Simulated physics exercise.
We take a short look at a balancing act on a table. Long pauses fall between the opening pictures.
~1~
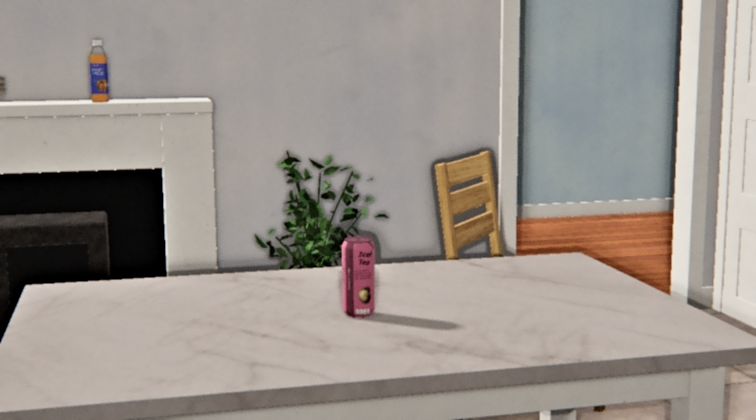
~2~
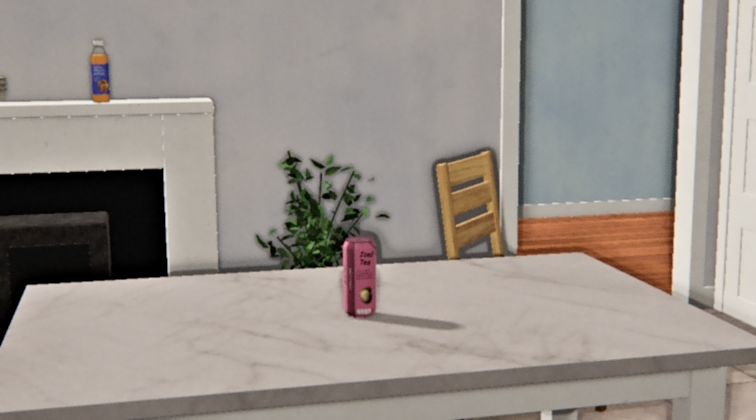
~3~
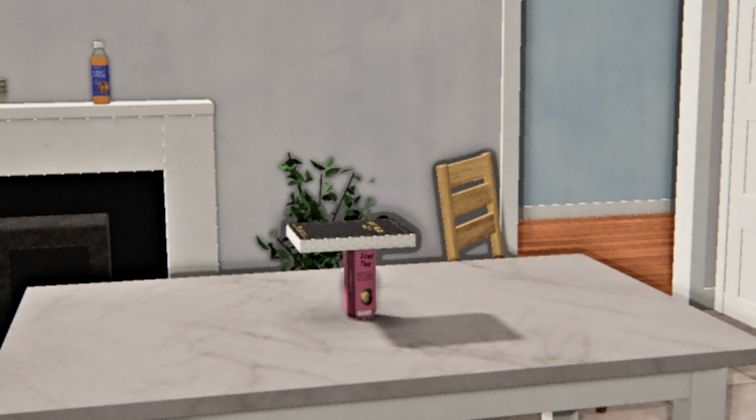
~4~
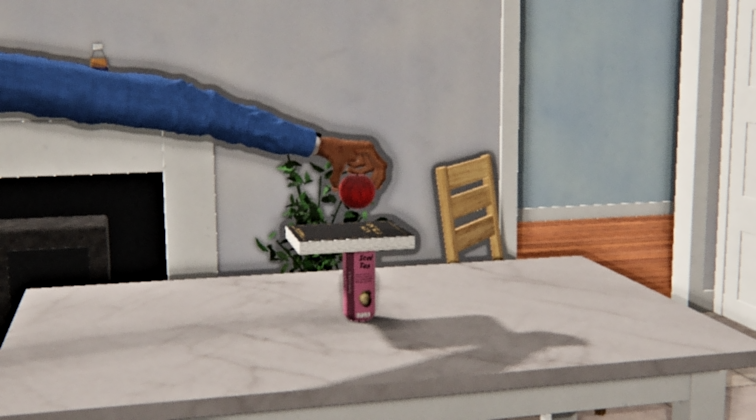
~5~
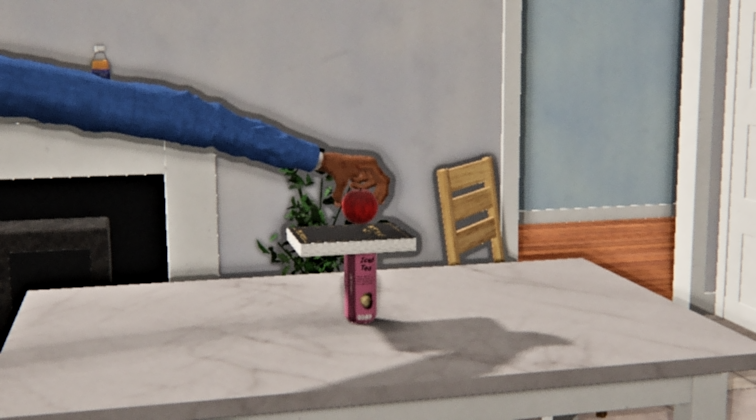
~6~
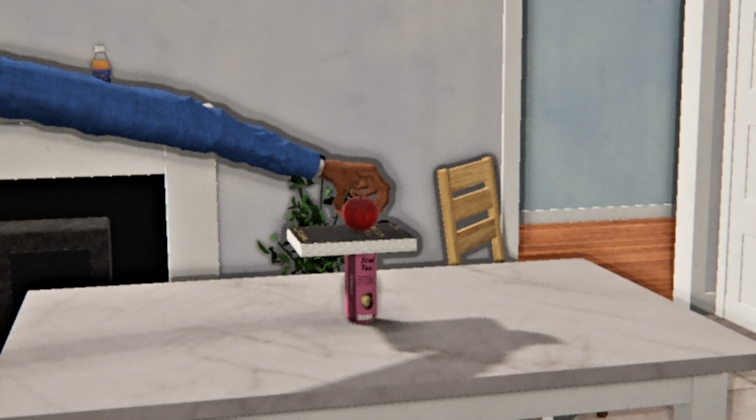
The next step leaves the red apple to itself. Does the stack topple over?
No, it stays upright.
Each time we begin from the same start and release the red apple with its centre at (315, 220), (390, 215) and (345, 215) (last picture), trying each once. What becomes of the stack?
Case 1: Collapse; case 2: Stable; case 3: Stable.
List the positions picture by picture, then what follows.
In the first picture, the last thing is not in view yet; pink can (359, 277).
In the second picture, the last thing is not in view yet; pink can (360, 277).
In the third picture, the last thing is not in view yet; pink can (360, 279).
The fourth picture shows on its way; red apple (357, 191); pink can (359, 281).
The fifth picture shows on its way; red apple (360, 206); pink can (361, 283).
The sixth picture shows set down, still held; red apple (360, 213); pink can (361, 283).
Then, 0.30 s later than the last frame, all is still.
Then, 0.70 s later than the last frame, red apple resting near (360, 214).
When it is over, all 3 as before. End places, in pixels of the last picture, red apple near (360, 214). The stack stays up.
